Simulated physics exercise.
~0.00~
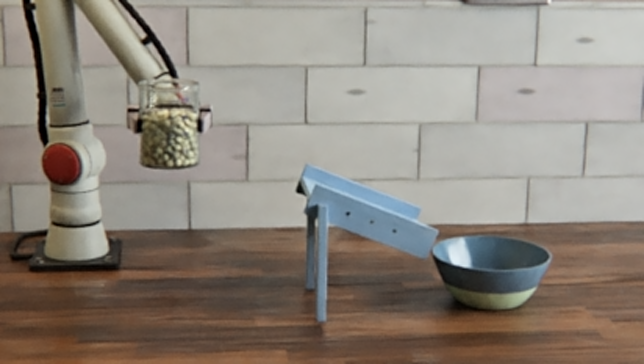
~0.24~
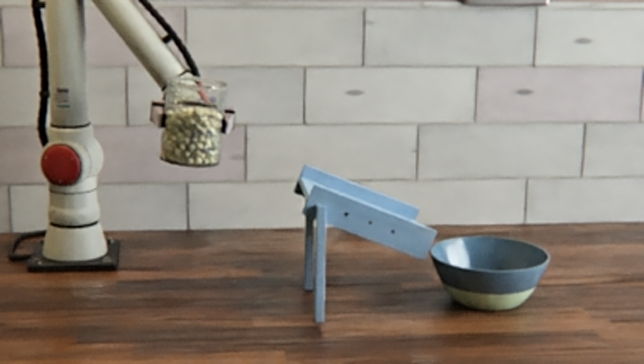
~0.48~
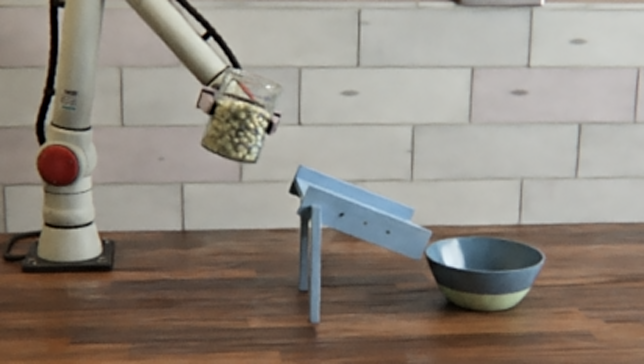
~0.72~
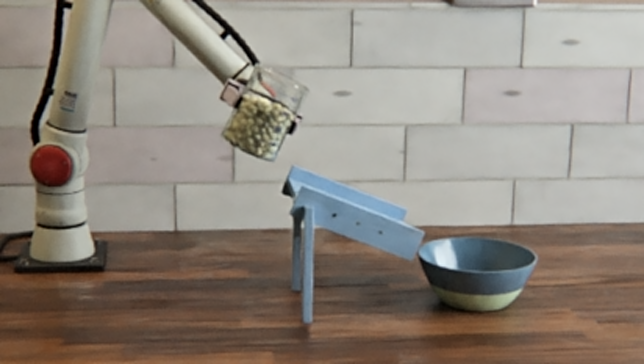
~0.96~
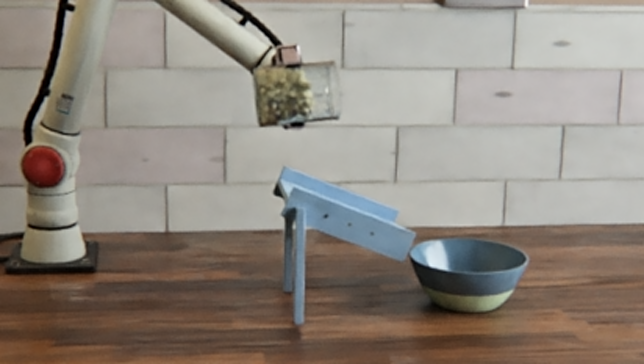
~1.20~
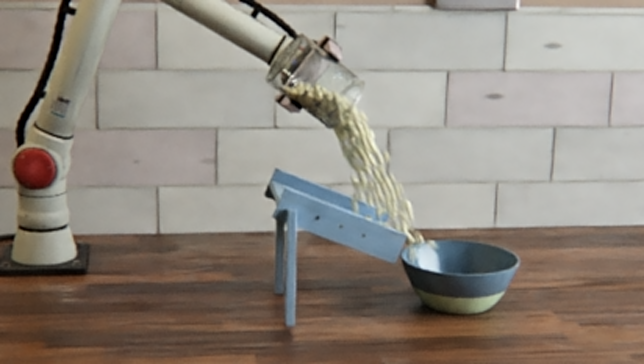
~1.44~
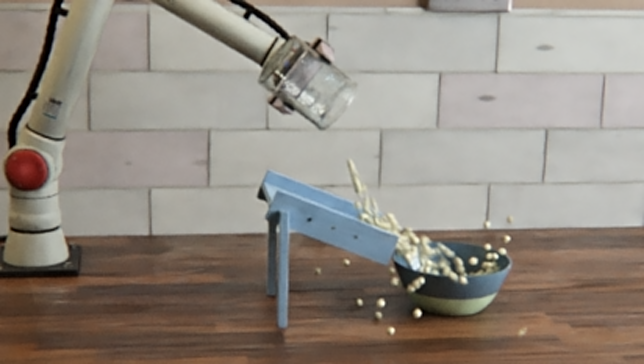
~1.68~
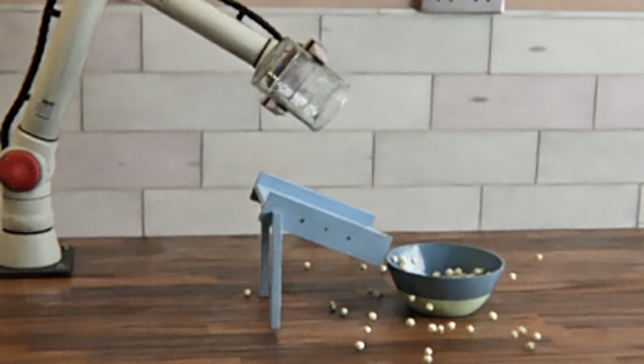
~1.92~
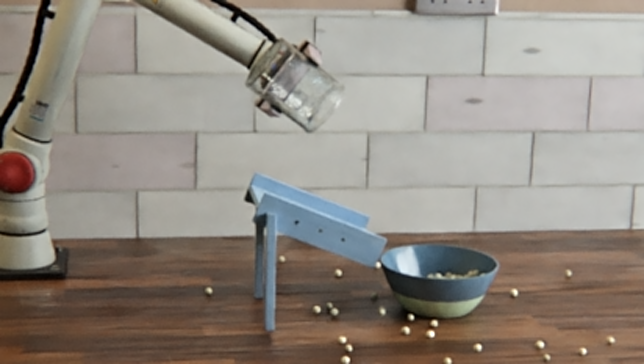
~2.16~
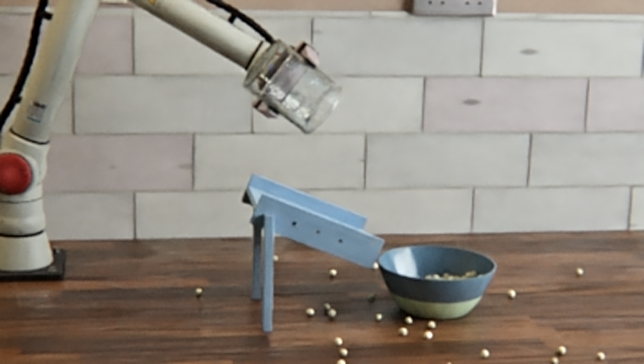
Robot arm tipping a clear tumbler of pale beads down a blue chute into a bowl, some scattering across the wooden table.
